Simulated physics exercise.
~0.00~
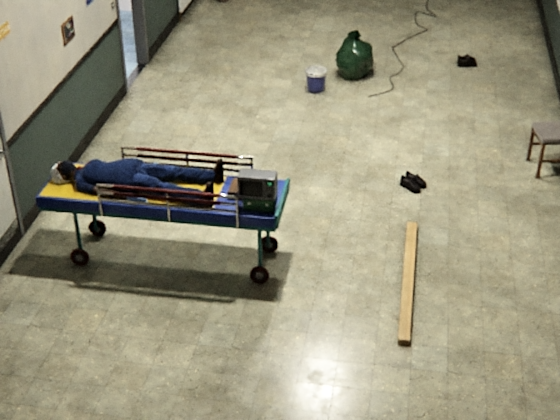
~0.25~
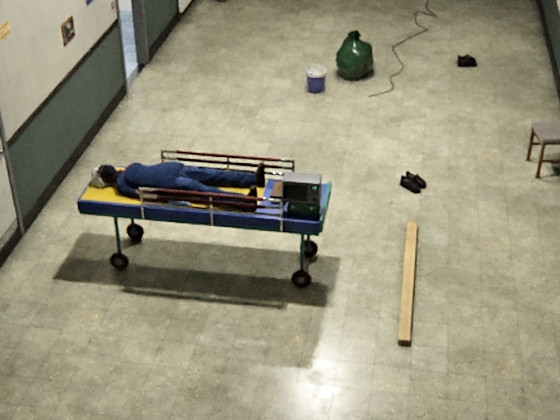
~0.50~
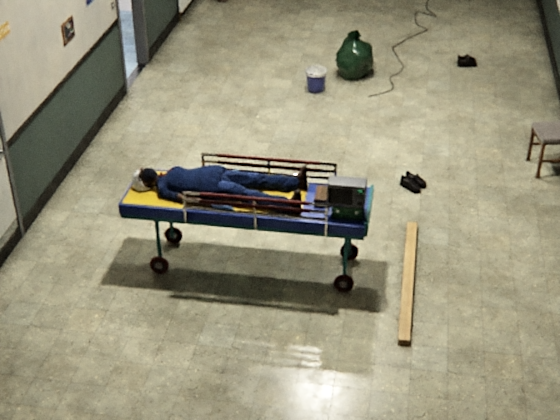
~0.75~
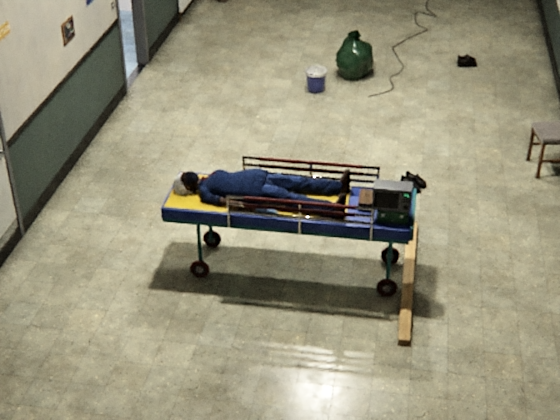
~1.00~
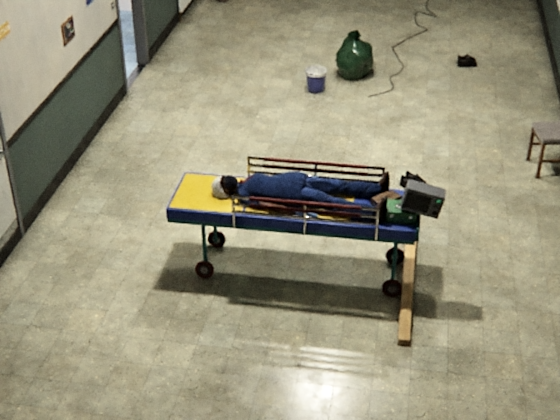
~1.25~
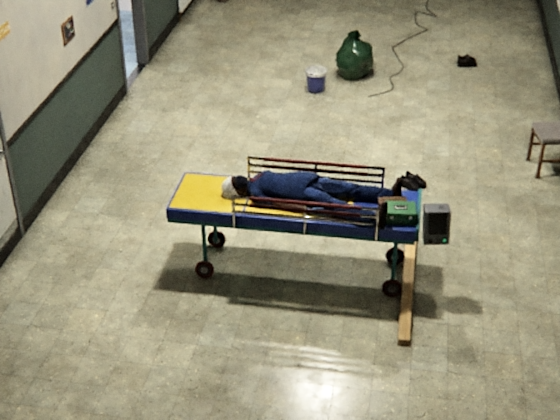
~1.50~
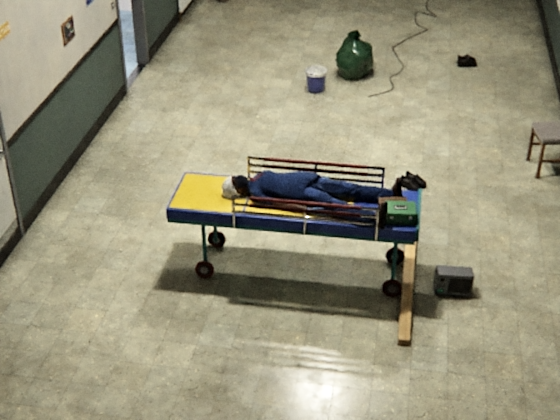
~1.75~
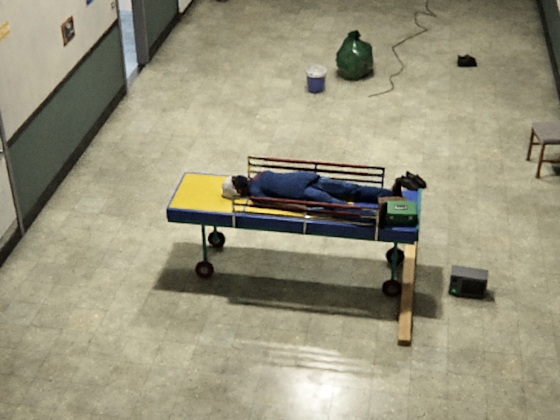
In a wide, tiled hallway, a figure in blue lies on a yellow-topped trolley, feet toward the right, with a grey monitor, a green case and a brown box near the foot end. The trolley rolls right across the floor until it reaches a wooden strip and stops dead. The figure slides a short way toward the foot end as the monitor tips over the edge. The monitor turns as it falls and lands upside down on the floor, shifting slightly farther right. The figure, the case and the box remain on the stationary trolley.
